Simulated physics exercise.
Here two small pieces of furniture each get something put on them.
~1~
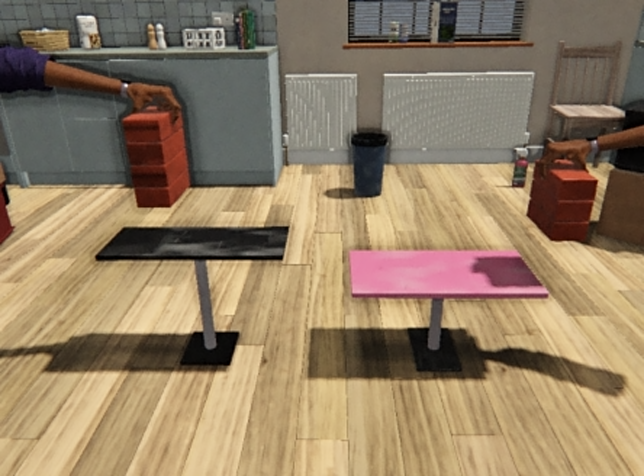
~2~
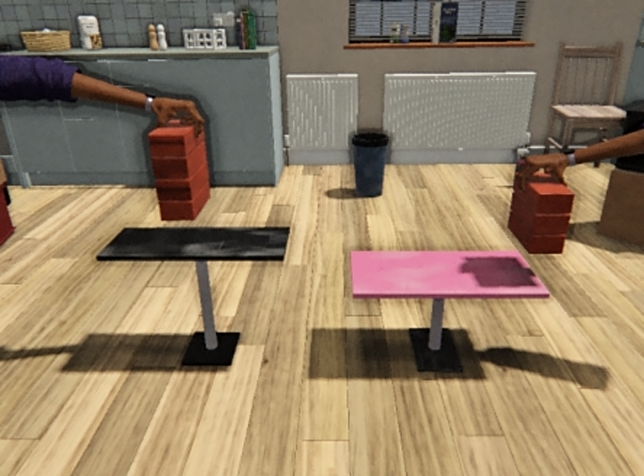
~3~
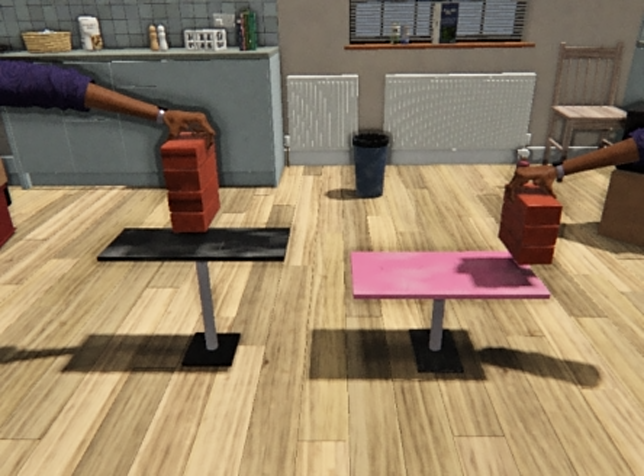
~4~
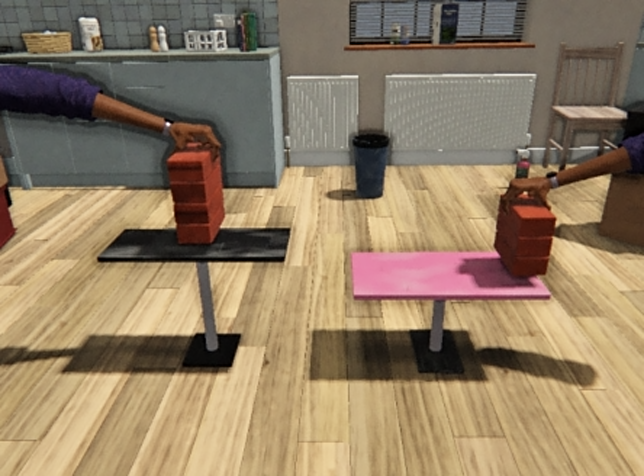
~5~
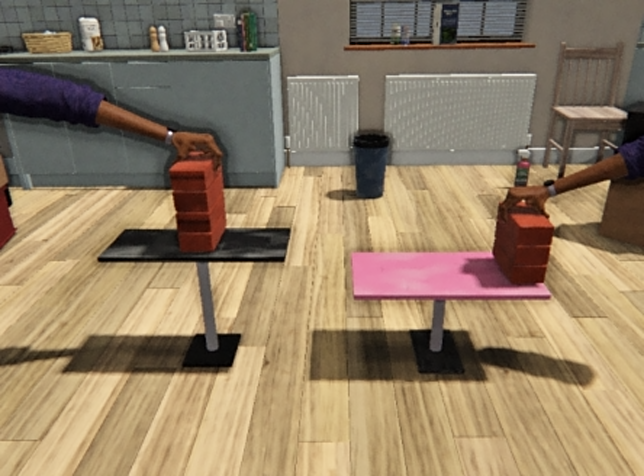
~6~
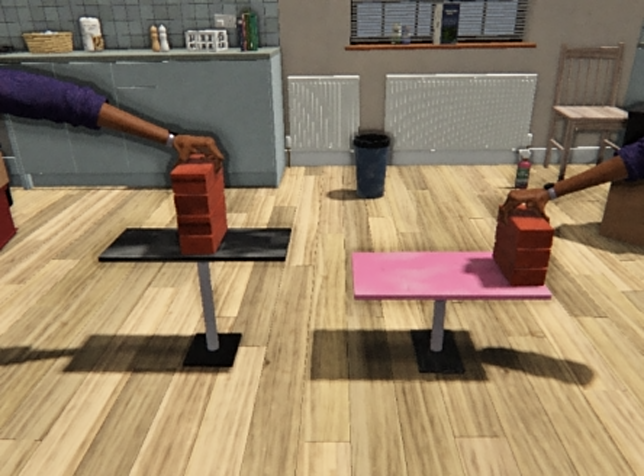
In the video, two hands reaching in from opposite sides carry stacks of red bricks inward and lower them onto two small tables, one near the black table's middle and one at the pink table's right end, still gripping both.
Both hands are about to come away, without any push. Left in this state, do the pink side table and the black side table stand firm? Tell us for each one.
The pink side table will fall I'd say. The black side table will not fall I'd say.
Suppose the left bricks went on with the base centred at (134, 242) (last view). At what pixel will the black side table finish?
Settles at approximately (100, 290) in the last view.
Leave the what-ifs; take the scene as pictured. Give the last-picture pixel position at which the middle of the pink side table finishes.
Around (533, 292).
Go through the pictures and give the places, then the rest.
The first frame shows still on the way; pink side table (440, 273); black side table (198, 243); right bricks (559, 199).
The second frame shows still on the way; black side table (199, 243); left bricks (182, 169).
The third frame shows still on the way; pink side table (442, 274); right bricks (528, 223).
The fourth frame shows still on the way; black side table (200, 244); left bricks (199, 192).
The fifth frame shows still on the way; pink side table (442, 274); right bricks (521, 241).
The sixth frame shows in place, still held; pink side table (443, 274); black side table (200, 244); left bricks (202, 203).
Then, 0.34 s past the last view, pink side table leaning 17° off how it started near (470, 272); black side table at rest near (201, 244).
Then, 0.46 s past the last view, pink side table leaning 39° off how it started near (498, 280); black side table at rest near (201, 244).
Then, 0.58 s past the last view, pink side table leaning 53° off how it started near (522, 289); black side table at rest near (201, 244).
Finally, the pink side table tips up, near (533, 292); the black side table stays flat on its feet, near (201, 244).
